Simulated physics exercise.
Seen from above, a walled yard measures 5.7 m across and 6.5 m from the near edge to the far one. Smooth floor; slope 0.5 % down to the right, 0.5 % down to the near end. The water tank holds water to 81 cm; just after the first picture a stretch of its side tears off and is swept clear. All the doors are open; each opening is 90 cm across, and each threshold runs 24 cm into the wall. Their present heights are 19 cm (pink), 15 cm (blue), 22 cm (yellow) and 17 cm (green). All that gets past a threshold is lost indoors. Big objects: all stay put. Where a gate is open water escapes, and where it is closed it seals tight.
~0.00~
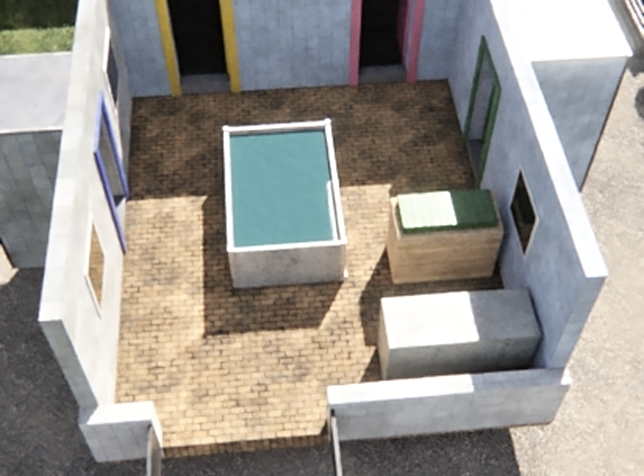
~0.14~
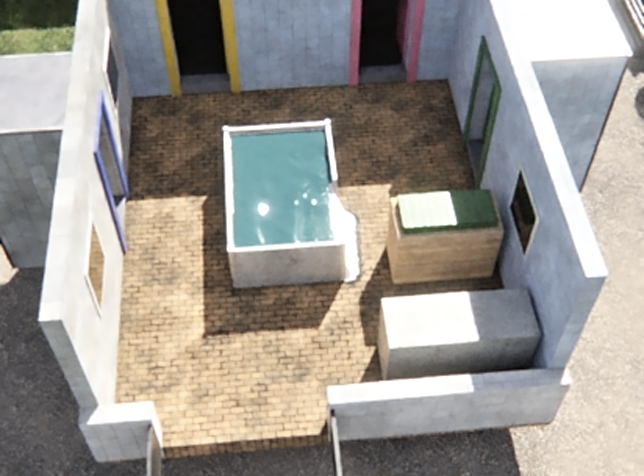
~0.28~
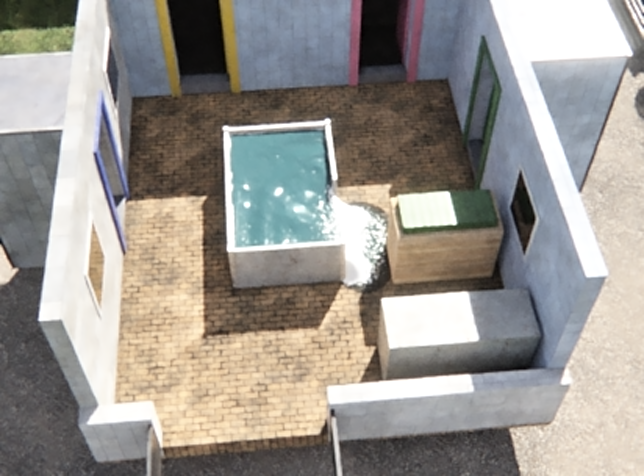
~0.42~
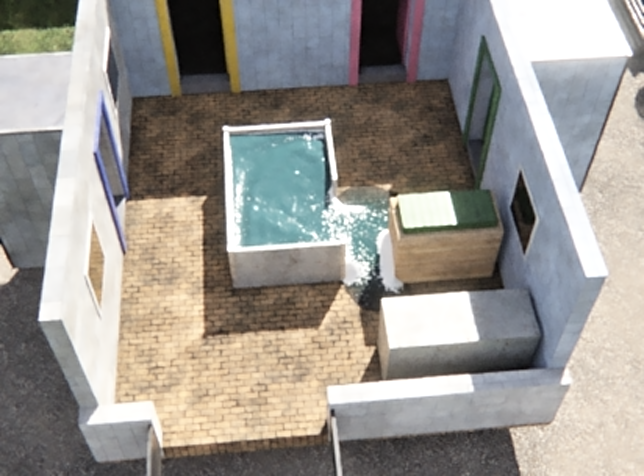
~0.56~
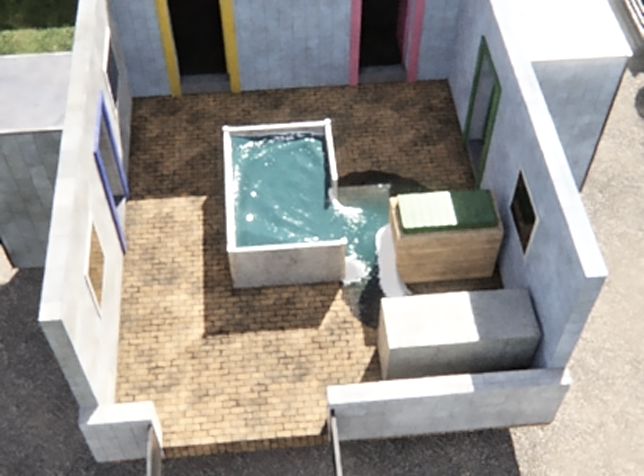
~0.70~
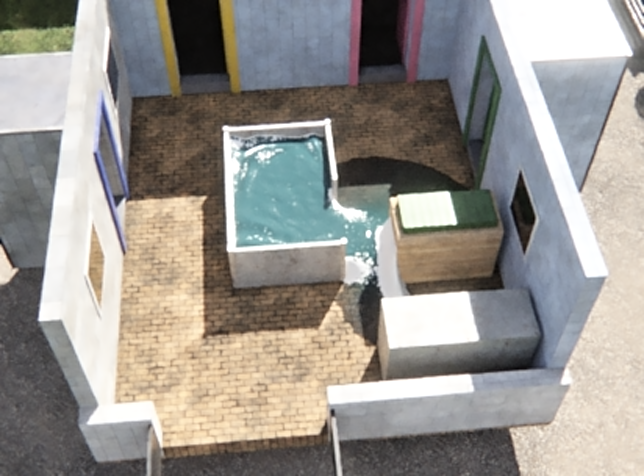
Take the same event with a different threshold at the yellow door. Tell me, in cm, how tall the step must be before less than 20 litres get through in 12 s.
It would have to be roughly 6 cm high.
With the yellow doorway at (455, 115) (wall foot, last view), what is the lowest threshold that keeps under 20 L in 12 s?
About 15 cm.
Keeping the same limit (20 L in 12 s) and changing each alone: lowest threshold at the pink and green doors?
You'd want about 20 centimetres at pink and about 21 centimetres at green.
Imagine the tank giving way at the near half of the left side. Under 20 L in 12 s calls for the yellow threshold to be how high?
Then the minimum is about 12.0 cm.
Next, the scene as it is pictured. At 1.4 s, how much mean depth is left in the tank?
It averages close to 49 centimetres.
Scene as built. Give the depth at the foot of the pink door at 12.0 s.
Some 6.0 centimetres.
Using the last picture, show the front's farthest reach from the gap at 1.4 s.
Front tip: Approx. (453, 121) px.
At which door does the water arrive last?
Blue.
After 1.4 s water covers 25 % of the floor, deepest (60 cm) near (384, 260); it has not reached the yellow door.
After 3.0 s water covers 50 % of the floor, deepest (36 cm) near (386, 342); it has not reached the yellow door.
After 12.0 s water covers 100 % of the floor, deepest (10 cm) near (383, 412); 8 cm at the yellow door, 0 litres in over its 22 cm threshold.
At the yellow door as built, the water arrived by 3.6 s and peaked near 11 cm at 9.4 s.
With a threshold of 5 cm, 32 litres would have come in within the 12 s; with 7 cm, 13 litres. So under 20 litres takes about 6 cm.
